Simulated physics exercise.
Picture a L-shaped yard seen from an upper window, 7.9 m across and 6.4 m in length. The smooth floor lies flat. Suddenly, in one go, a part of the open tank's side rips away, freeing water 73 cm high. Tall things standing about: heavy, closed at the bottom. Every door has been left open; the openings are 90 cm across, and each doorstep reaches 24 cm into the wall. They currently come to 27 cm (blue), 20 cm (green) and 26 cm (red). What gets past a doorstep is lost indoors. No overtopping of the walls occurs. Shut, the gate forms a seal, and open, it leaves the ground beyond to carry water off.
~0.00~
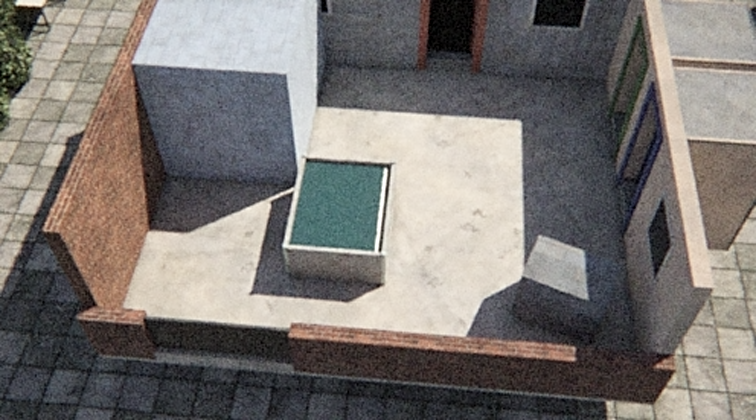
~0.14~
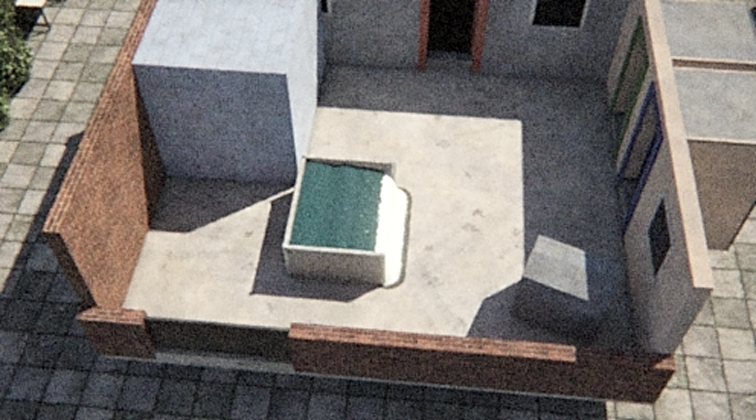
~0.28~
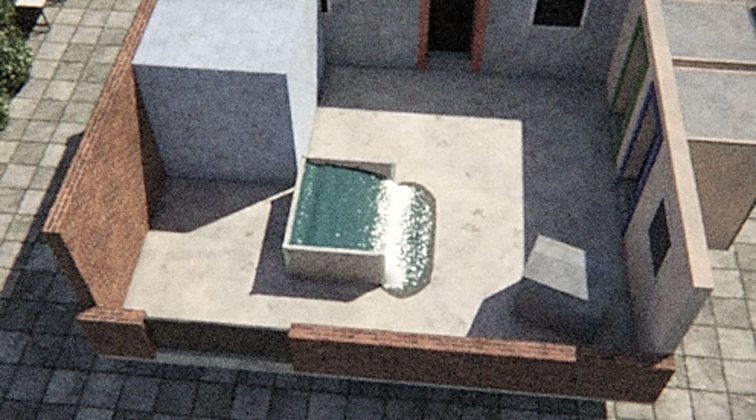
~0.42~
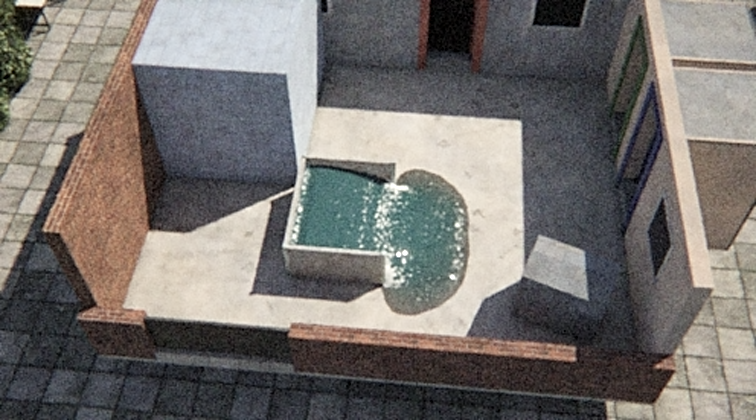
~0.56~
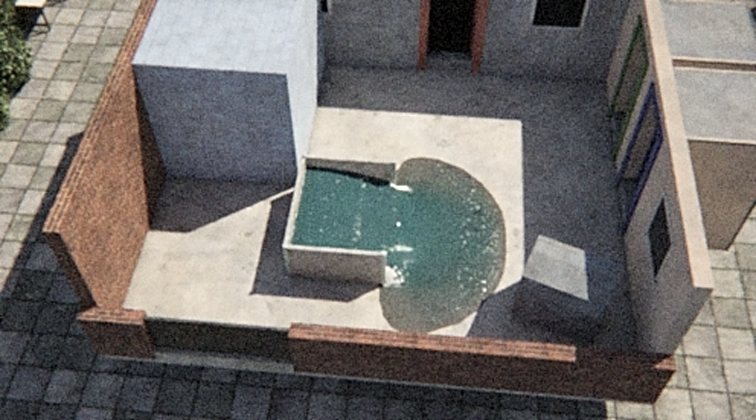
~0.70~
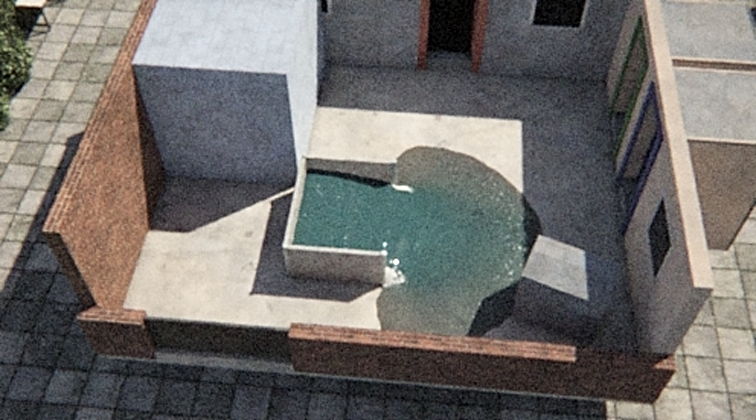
In a walled yard seen from above, an open tank of green water stands whole and still on a pale floor. Its right side gives way and water pours out, foaming white at the gap, then spreads in a widening rounded pool to the tilted grey block on the right.
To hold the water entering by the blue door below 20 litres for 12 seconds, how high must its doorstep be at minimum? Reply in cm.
It must be at least roughly 22 cm high.
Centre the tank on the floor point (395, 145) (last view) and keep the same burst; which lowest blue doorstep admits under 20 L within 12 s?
I'd put it at close to 22 cm.
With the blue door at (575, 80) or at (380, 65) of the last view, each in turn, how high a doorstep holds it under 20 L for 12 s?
Roughly 19 cm for the first and 7.0 cm for the second.
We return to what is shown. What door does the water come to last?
It is the red one.
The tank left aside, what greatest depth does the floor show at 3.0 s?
Roughly 32 cm.
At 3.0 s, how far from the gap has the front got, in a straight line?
The front sits around 5.6 m out.
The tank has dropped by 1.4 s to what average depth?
About 26 cm.
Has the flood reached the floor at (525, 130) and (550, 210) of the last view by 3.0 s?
Awash, awash.
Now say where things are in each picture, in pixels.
The open tank at (342, 206) is whole and still, 73 cm deep; the blue door at (636, 170) is dry, in the first picture.
Water pours out at (387, 228) and has run 0.2 m, to (397, 280); about 9 cm deep outside, 73 cm at the back, in the second picture.
The front is at (428, 267), 0.7 m from the gap at (387, 229); 1.3 m2 of floor is wet, 68 cm left at the back, in the third picture.
The front is at (462, 267), 1.3 m from the gap at (387, 230); 2.9 m2 of floor is wet, 62 cm left at the back, in the fourth picture.
The front is at (499, 266), 1.9 m from the gap at (387, 230); 4.9 m2 of floor is wet, 61 cm left at the back, in the fifth picture.
Water pours out at (387, 230) and has run 2.5 m, to a hidden place; about 6 cm deep outside, 54 cm at the back; the blue door at (636, 170), 4.0 m from the gap, is still 1.5 m from the nearest water, in the sixth picture.
After 1.4 s water covers 35 % of the floor, deepest (35 cm) near (518, 287); 25 cm at the blue door, 0 litres in over its 27 cm doorstep.
After 3.0 s water covers 45 % of the floor, deepest (32 cm) near (599, 83); 20 cm at the blue door, 3 litres in over its 27 cm doorstep.
After 12.0 s water covers 95 % of the floor, deepest (12 cm) near (442, 73); 4 cm at the blue door, 3 litres in over its 27 cm doorstep.
At the blue door as built, the water arrived by 1.2 s and peaked near 30 cm at 1.8 s.
Run again over the same 12 s with other heights there, 32 litres in over 20 cm, 3 litres over 27 cm. The limit of 20 litres is kept from about 22 cm up.
